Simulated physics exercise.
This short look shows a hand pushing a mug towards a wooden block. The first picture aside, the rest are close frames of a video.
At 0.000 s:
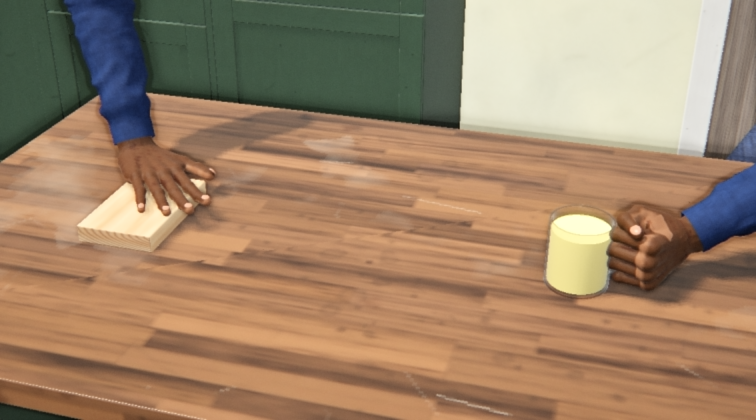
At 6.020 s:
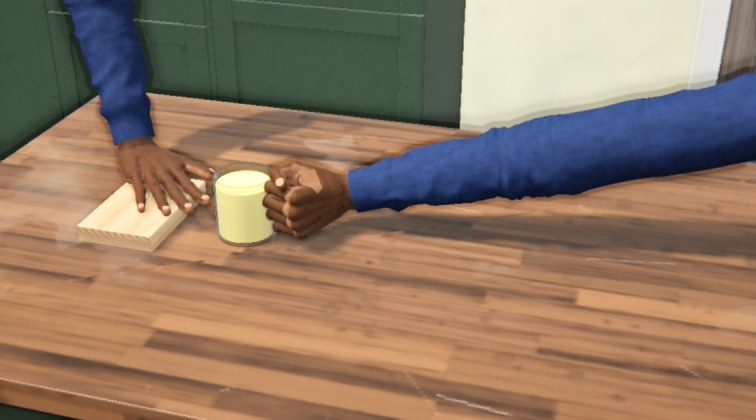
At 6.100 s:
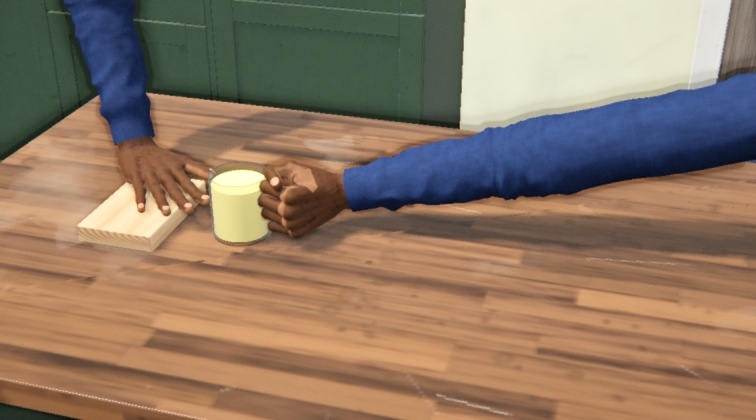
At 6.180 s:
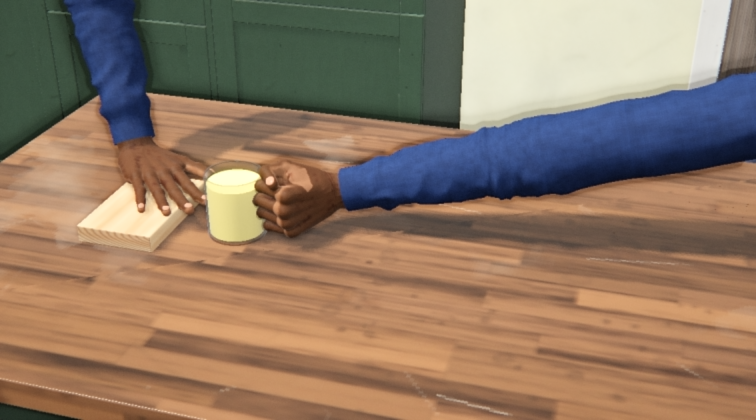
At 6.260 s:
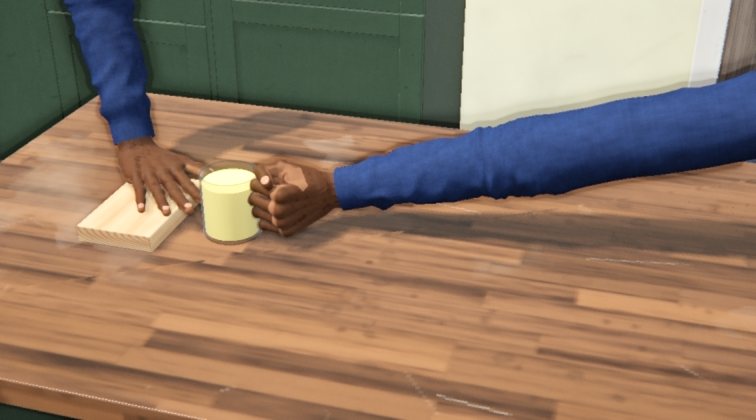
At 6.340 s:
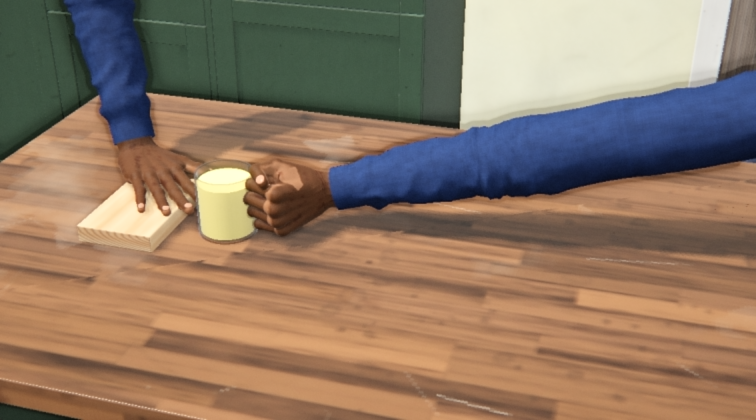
The clip opens with one hand resting on a wooden block at the left and another beside a mug of pale yellow liquid at the right of a wooden counter. The mug is then seen far to the left, near the block, and the hand slides it slightly closer.
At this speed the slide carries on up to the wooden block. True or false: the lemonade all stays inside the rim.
True.
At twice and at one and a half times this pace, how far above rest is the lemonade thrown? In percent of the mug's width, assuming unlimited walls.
First 15 %, second 15 %.
Around 6.7 s, the mug meets the wooden block.
Around 6.8 s, the lemonade surges up the wall; the wave climbs under half way to the rim.
Around 7.9 s, the mug stands at the wooden block; none is lost.
